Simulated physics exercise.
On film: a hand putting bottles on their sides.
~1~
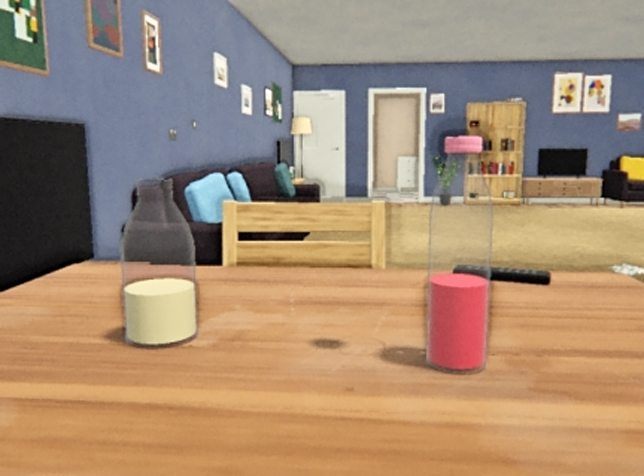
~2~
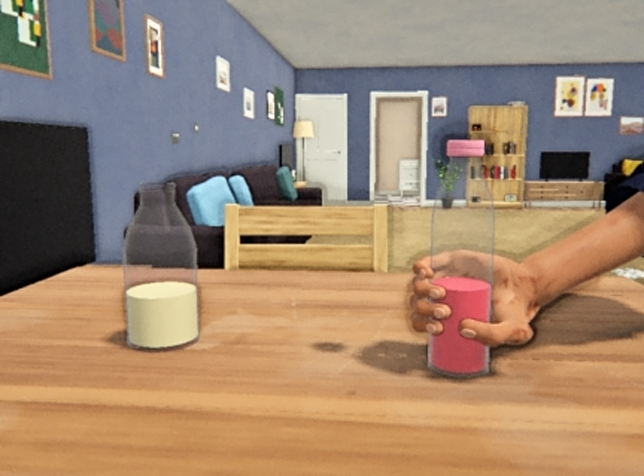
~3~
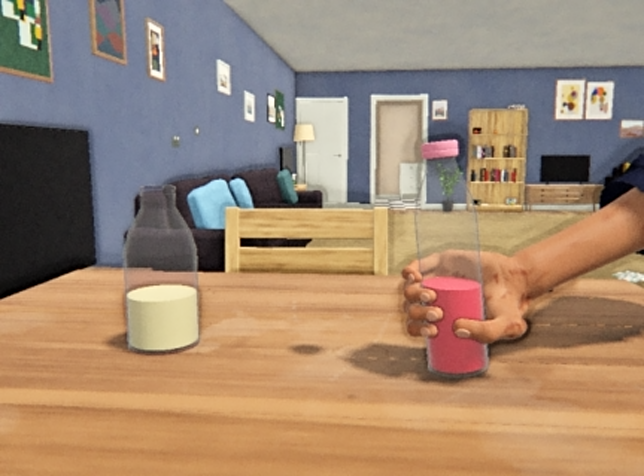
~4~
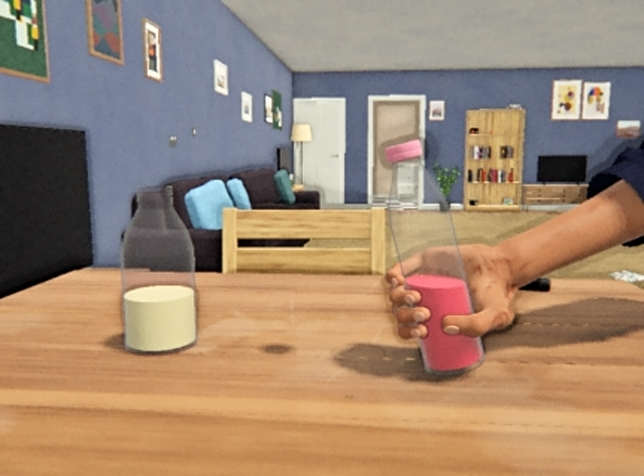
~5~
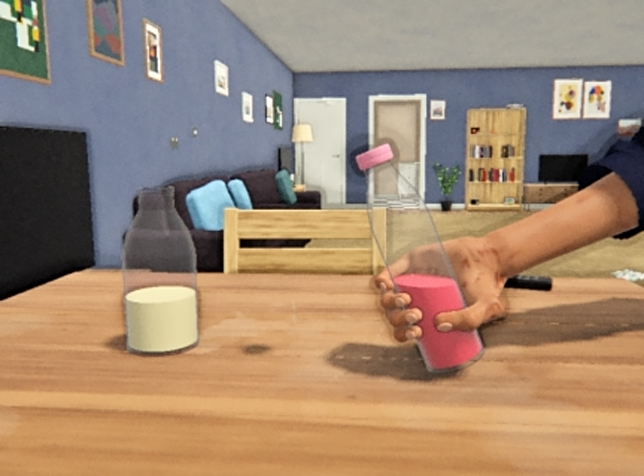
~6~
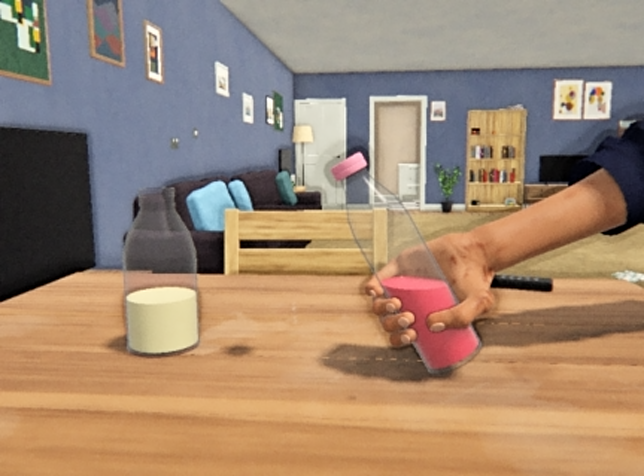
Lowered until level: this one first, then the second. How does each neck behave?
Here is how they behave: Left lets it run out; right keeps everything in.
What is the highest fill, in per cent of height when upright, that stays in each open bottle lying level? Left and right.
About 20 per cent and 22 per cent.
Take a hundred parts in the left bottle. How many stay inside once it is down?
Around 65 %.
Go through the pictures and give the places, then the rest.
The first picture shows both stand upright; right bottle (460, 253) about a third full, capped; left bottle (158, 257) about a third full, open.
The second picture shows a hand takes the right bottle; right bottle about a third full, surface at (461, 285); left bottle about a third full, surface at (162, 291).
The third picture shows the right bottle tips; right bottle (449, 256) about a third full; left bottle (161, 264) about a third full.
The fourth picture shows the right bottle tips; right bottle about a third full, surface at (435, 282); left bottle about a third full, surface at (159, 294).
The fifth picture shows the right bottle tips; right bottle (414, 256) tipped 20°; left bottle (159, 265) about a third full.
The sixth picture shows the right bottle tips; right bottle (400, 259) tipped 30°, capped; left bottle about a third full, surface at (161, 296), open.
Shortly, the right bottle is nearly down; right bottle, no leak.
Then, the right bottle lies flat; right bottle, no leak.
At the finish, both lie flat; right bottle, no leak; left bottle, it leaks.
